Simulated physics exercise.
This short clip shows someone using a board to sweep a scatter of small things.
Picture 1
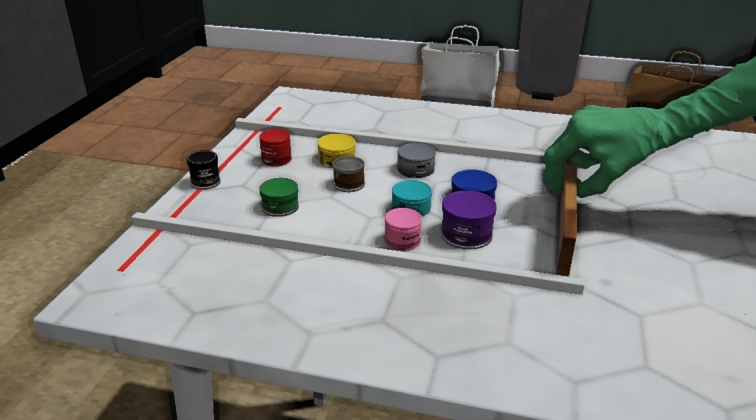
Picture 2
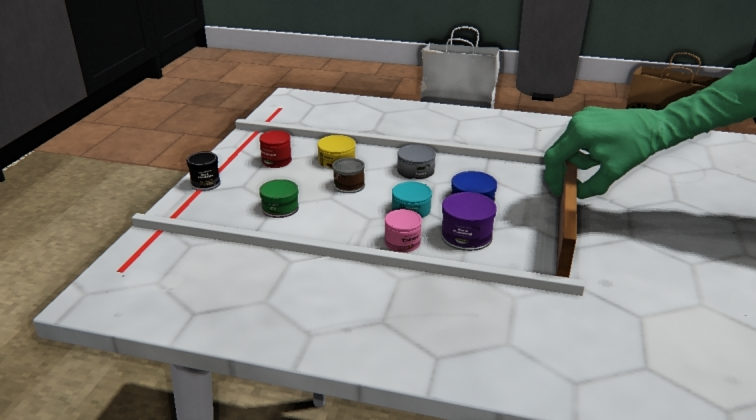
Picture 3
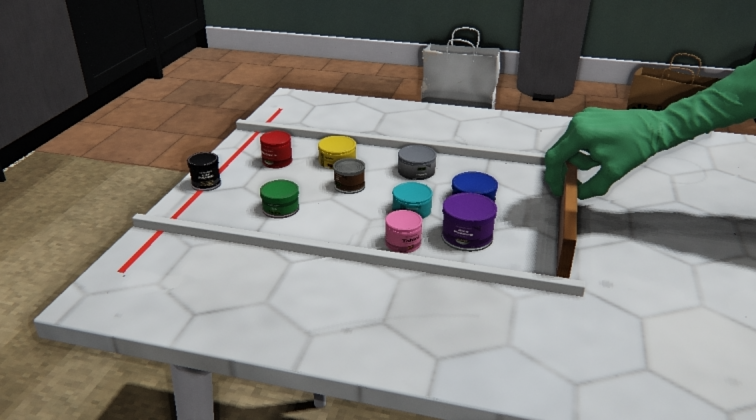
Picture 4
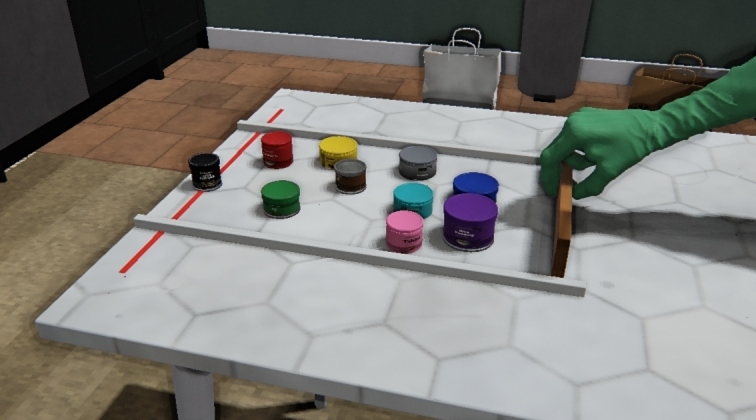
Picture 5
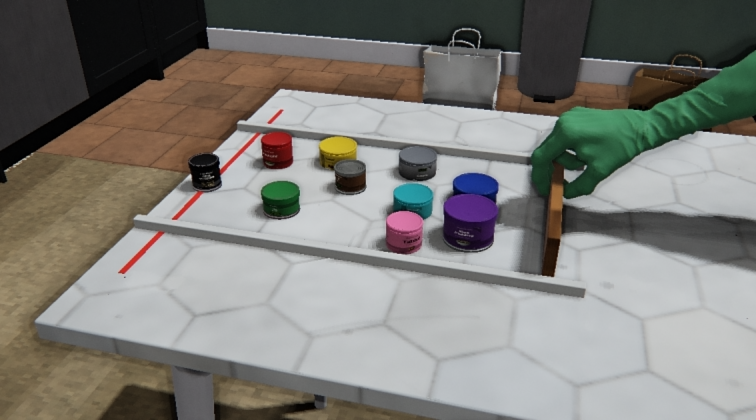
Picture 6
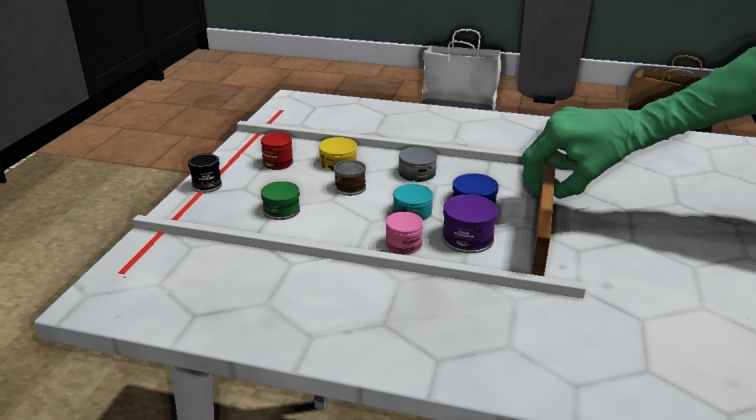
On a marble-patterned tabletop, a green-gloved hand slides a wooden board slightly left between two rails towards scattered, unmoving colourful pots.
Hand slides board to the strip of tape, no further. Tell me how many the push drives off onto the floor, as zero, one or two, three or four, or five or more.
The way I see it, five or more of them end up off the end.
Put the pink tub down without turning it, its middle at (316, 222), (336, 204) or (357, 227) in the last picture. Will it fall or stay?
Pink tub: Stays put; goes down; stays put.
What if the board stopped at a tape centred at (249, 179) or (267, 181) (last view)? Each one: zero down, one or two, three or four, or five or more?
One or two; 1 or 2.
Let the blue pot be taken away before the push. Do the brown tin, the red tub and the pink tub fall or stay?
Brown tin: Still there; red tub: Over the edge; pink tub: Still there.
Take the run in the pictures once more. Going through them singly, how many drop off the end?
6.
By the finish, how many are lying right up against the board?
Looks like 4 of them, all told.
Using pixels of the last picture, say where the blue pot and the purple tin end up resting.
Reading them off: First (210, 155); then (172, 182).
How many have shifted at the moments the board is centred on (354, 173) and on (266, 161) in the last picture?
The count reaches 8 first and 10 second.
Soon after, none off yet; black pot at rest near (205, 173); red tub at rest near (277, 151); green tin at rest near (281, 201).
Then, none off yet; black pot at rest near (205, 173); red tub moved about its own width near (249, 151); green tin moved about its own width near (235, 194).
At rest, the number that fall off is five or more; fallen, turquoise tub, brown tin, yellow tub, green tin, red tub and black pot.
